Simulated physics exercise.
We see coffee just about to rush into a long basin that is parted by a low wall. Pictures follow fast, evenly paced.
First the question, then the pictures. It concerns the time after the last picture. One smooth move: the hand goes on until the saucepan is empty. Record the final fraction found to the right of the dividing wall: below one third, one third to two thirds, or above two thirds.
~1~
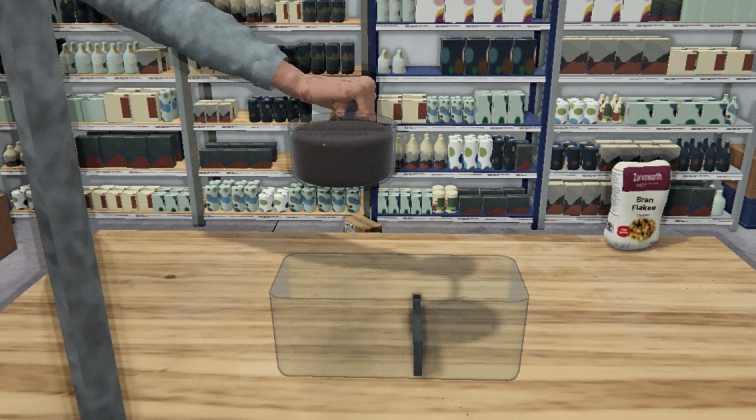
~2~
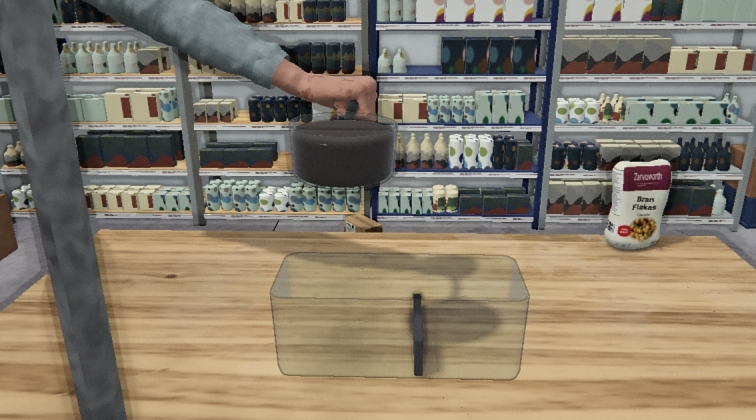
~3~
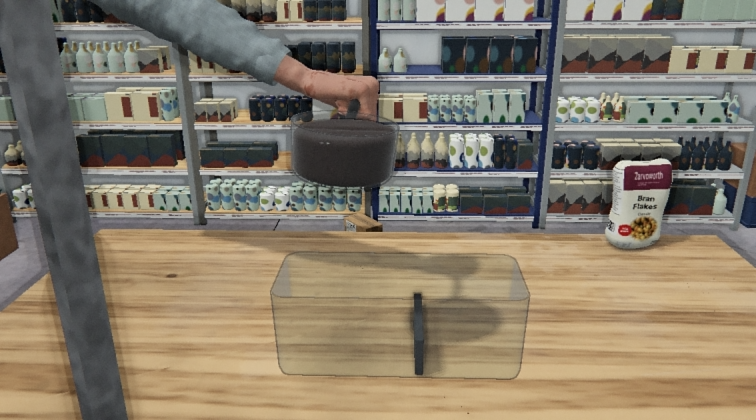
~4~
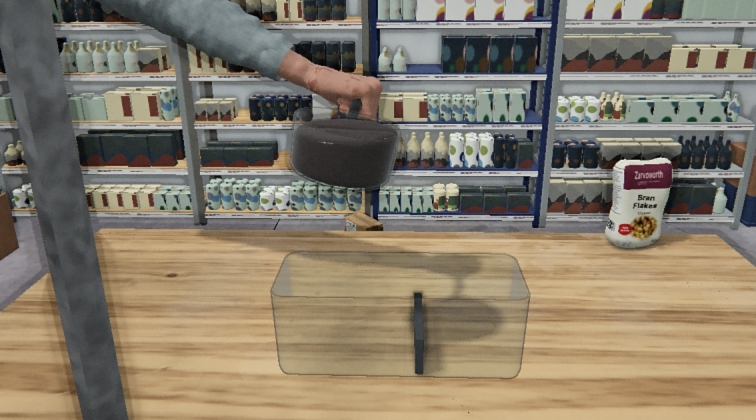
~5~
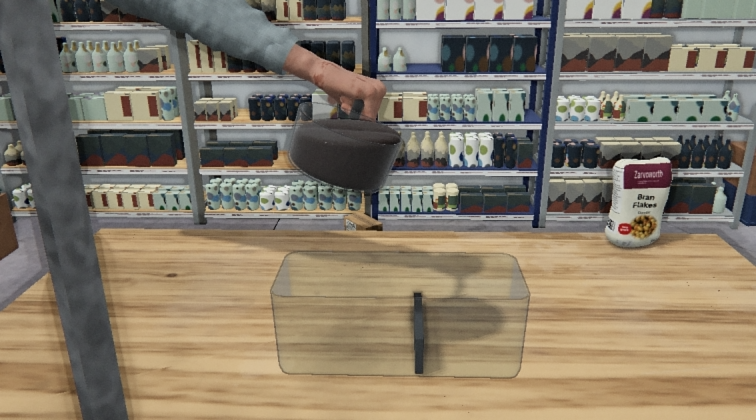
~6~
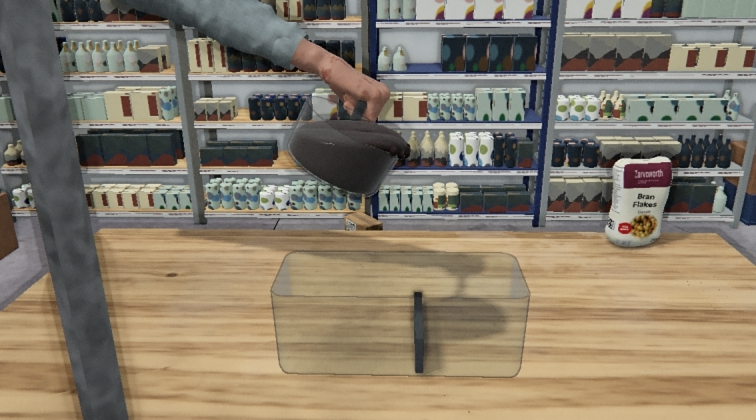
Final fraction right of the wall: Above two thirds.
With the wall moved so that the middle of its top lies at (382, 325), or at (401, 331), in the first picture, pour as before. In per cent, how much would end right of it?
The first placement leaves close to 90 per cent, the second close to 85 per cent.
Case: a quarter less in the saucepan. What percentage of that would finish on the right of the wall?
About 85 %.
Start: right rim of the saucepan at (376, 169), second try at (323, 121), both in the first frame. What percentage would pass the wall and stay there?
You'd see around 50 per cent, and then around 5 per cent.
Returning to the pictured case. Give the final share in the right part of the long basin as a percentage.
85 %.
A moment on, the tilt is 85° and 33 per cent is still to pour, 1 is left of the wall and 17 right of it.
Next, the tilt is 96° and 9 per cent is still to pour, 5 is left of the wall and 74 right of it.
Then the tilt is 96° and 2 per cent is still to pour, 11 is left of the wall and 82 right of it.
Later the tilt is 96° and 1 per cent is still to pour, 13 is left of the wall and 85 right of it.
At rest 14 per cent lies left of the wall, 85 right of it and 1 outside.
